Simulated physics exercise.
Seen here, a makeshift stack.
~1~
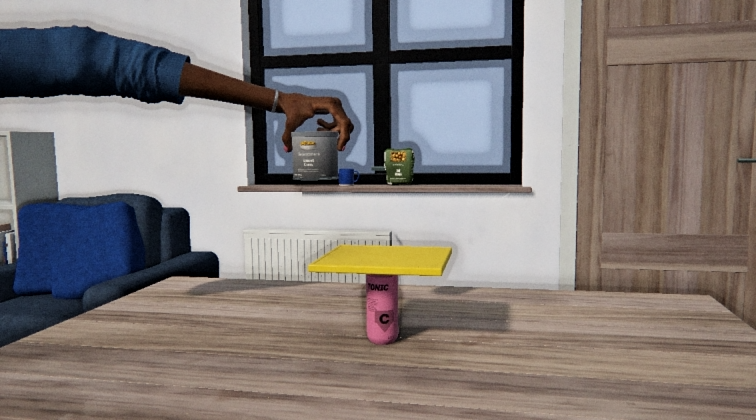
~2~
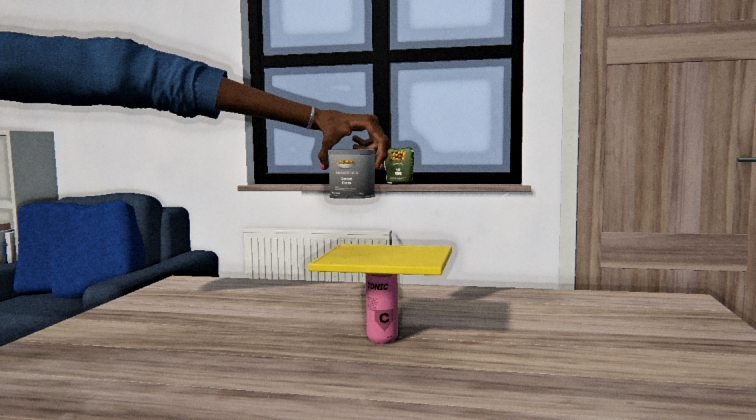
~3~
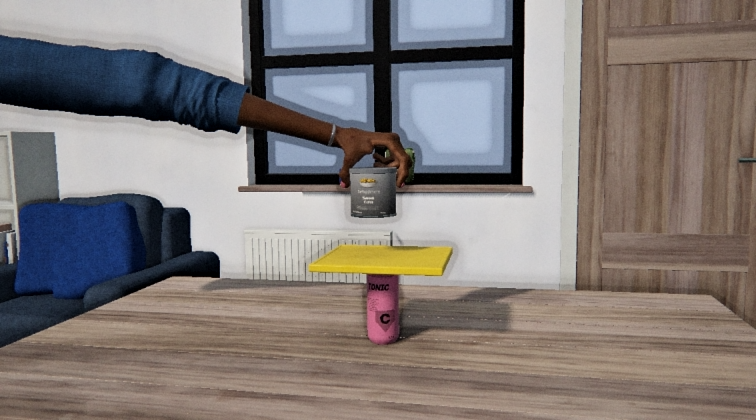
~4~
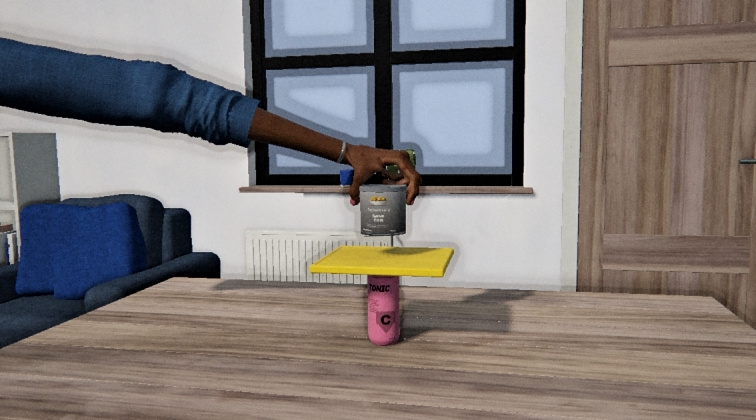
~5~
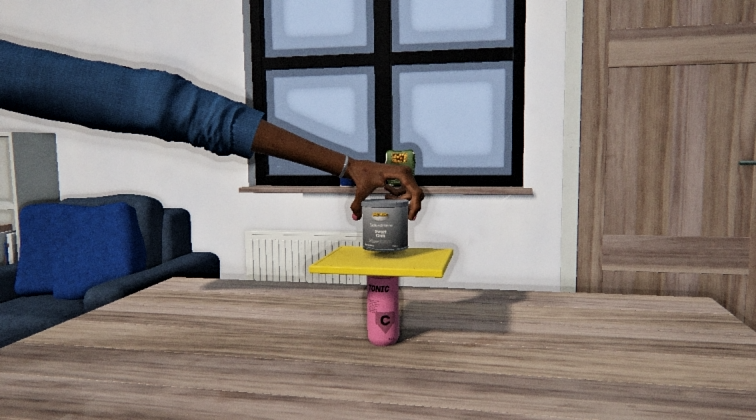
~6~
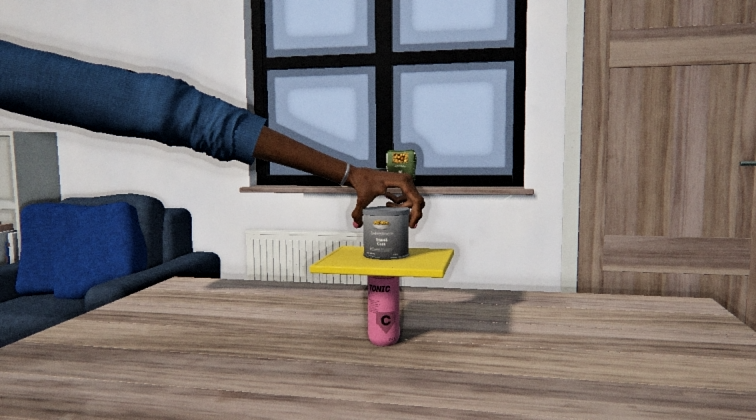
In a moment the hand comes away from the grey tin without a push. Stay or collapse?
It holds.
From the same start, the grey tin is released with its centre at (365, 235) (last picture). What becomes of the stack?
Then it stays up.
Then, 0.70 s past the last view, nothing moves.
Then, 1.70 s past the last view, grey tin resting near (386, 233).
Finally, all 3 still in place. Final places as the last picture's camera would see them, grey tin near (386, 233). The stack stays up.
